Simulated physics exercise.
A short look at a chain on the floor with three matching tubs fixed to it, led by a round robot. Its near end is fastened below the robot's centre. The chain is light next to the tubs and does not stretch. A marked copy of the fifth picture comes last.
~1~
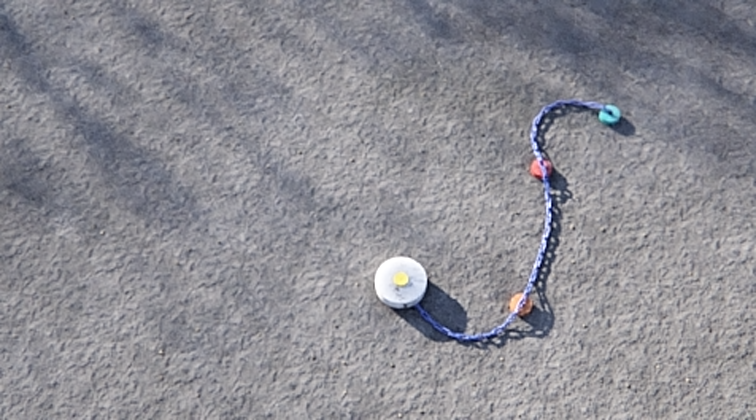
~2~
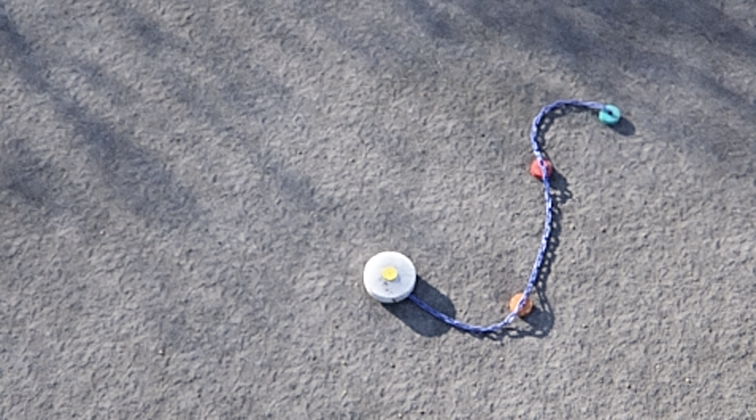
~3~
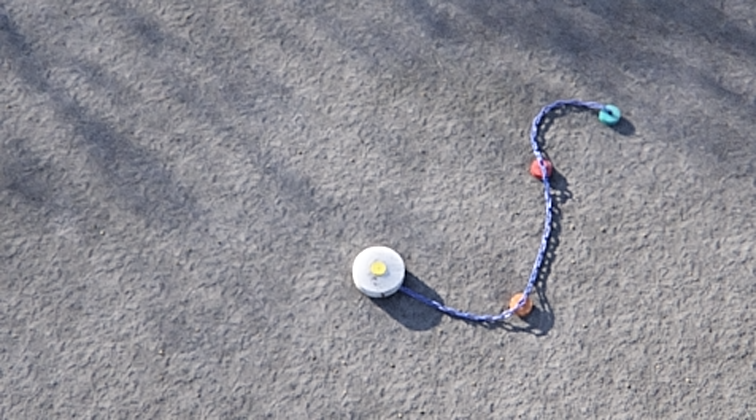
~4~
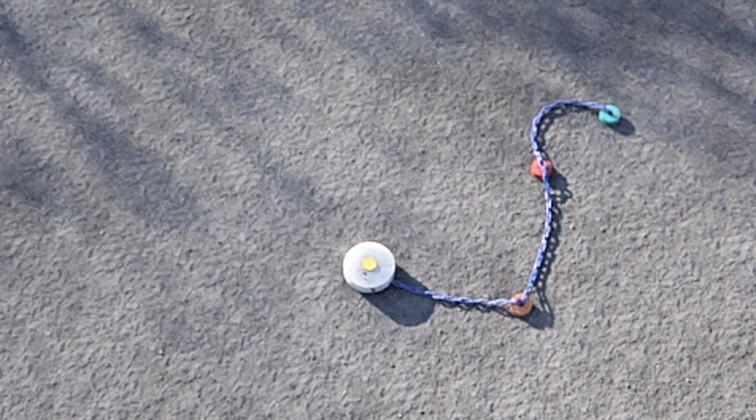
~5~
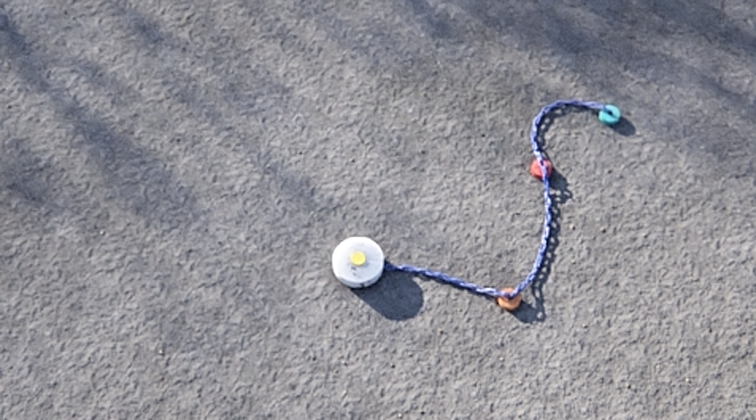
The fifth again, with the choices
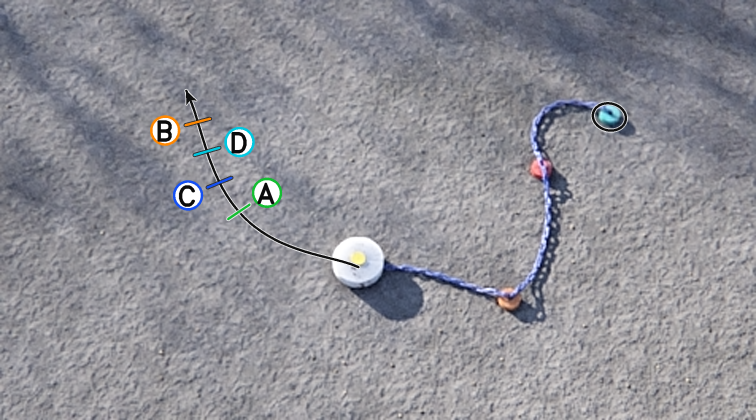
On rough grey pavement crossed by soft shadows at the upper left, a still camera looks down from above. A round white robot with a yellow centre sits left of a curving blue cord, which links an orange tub, a red tub above it and a turquoise tub at upper right. The robot slides slowly left and slightly up, straightening the near cord, and finally the orange tub shifts slightly left.
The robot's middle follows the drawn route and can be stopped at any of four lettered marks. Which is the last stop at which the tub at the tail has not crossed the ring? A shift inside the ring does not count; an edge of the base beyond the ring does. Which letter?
Stop at B.
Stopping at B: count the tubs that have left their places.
Two.
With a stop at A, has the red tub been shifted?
Yes.
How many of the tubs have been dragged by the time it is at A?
Two.
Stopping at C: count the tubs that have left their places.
Two.
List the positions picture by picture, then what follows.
In the first frame, turquoise tub (610, 115); red tub (542, 169); orange tub (521, 305).
In the second frame, robot (390, 278); red tub (542, 169).
In the third frame, robot (379, 273); turquoise tub (610, 115).
In the fourth frame, robot (369, 268); orange tub (521, 305).
In the fifth frame, robot (358, 263); orange tub (510, 299); red tub (542, 169); turquoise tub (610, 115).
On the marked copy, A at (239, 212); B at (198, 122); C at (220, 183); D at (207, 151); the ring at (609, 117); the route from (359, 267) via (230, 201) to (186, 91).
Following B. Soon after the start, robot (274, 235); turquoise tub (610, 115); red tub (542, 169); orange tub (426, 260).
Later, robot (218, 177); turquoise tub (610, 115); red tub (517, 176); orange tub (364, 209).
In the end, robot (197, 117); turquoise tub (609, 115); red tub (485, 174); orange tub (328, 173); the ringed tub at the far end is still in its ring.
As for the rest, A is safe but short; C is safe but short; D is safe but short.
